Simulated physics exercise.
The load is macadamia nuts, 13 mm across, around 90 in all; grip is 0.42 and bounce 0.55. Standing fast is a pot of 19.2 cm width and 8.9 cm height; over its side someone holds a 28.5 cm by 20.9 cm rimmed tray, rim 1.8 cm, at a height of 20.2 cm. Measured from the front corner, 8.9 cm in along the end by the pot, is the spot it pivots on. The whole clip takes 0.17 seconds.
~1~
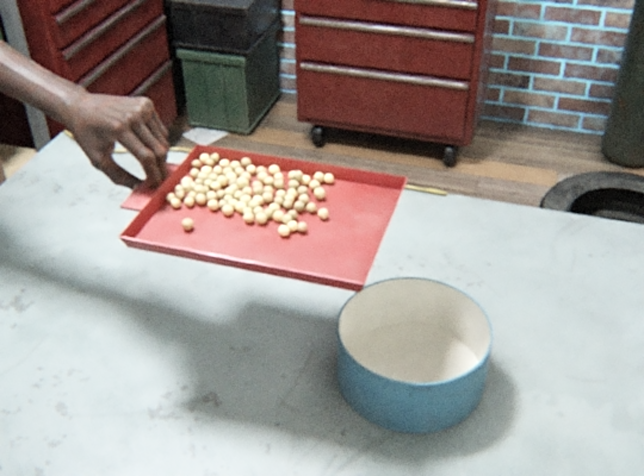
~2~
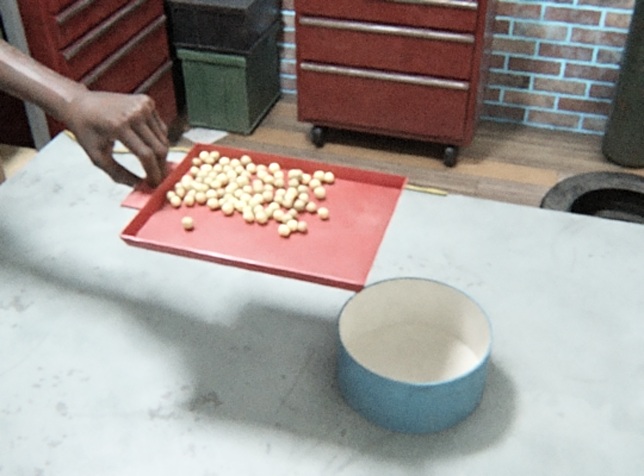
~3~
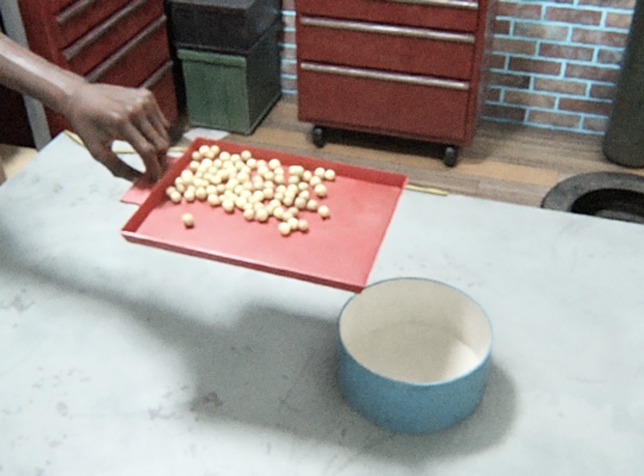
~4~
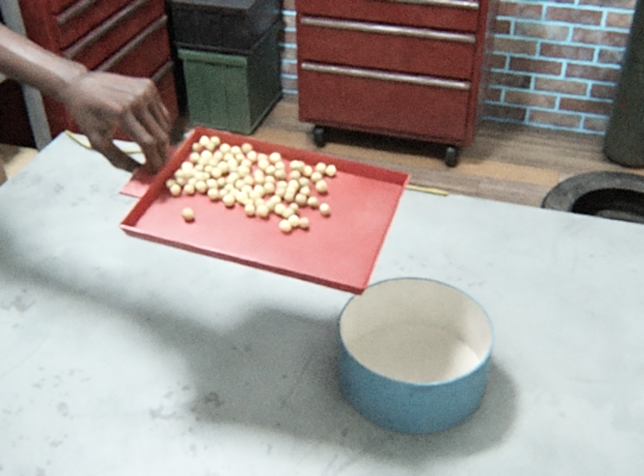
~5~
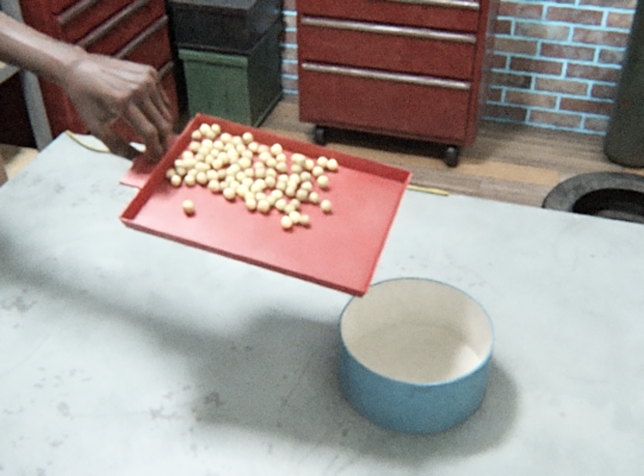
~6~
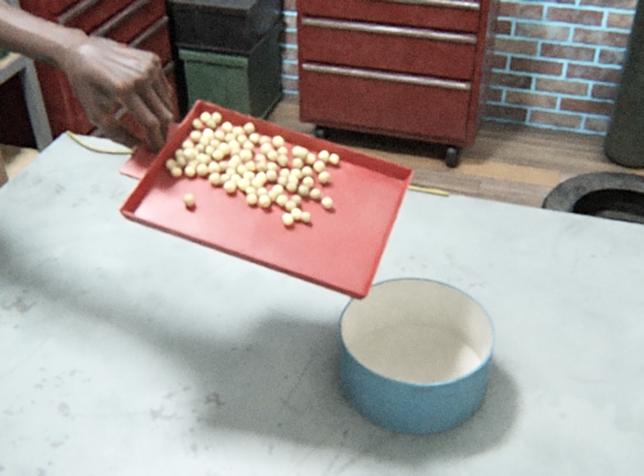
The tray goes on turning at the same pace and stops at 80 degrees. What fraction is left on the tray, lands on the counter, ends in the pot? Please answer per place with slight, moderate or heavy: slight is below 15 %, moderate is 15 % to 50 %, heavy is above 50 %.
Per place: Left on the tray slight, counter heavy, pot moderate.
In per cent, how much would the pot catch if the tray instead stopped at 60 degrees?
25 %.
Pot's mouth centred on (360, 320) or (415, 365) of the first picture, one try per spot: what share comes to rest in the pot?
I'd say close to 35 percent for the first spot and 100 percent for the second.
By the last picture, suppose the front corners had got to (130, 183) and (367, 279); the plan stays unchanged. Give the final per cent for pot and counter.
The pot gets 50 and the counter 50.
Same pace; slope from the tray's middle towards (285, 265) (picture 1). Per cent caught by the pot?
Estimate: Some 35 per cent.
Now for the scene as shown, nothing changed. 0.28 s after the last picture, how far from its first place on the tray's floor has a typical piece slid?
Roughly 7 cm.
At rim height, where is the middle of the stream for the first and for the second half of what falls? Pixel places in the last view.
(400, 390) or so first, later (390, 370).
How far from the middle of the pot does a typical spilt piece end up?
About 30 centimetres.
Then, 0.28 s after the last picture, tilt 47 degrees; the tray holds 100 %, the pot 0 %.
Then, 0.46 s after the last picture, tilt 69 degrees; the tray holds 85 %, the pot 0 %.
Then, 0.77 s after the last picture, tilt 80 degrees; the tray holds 5 %, the pot 35 %.
In the end, tray 0 %, counter 60 %, pot 40 %.
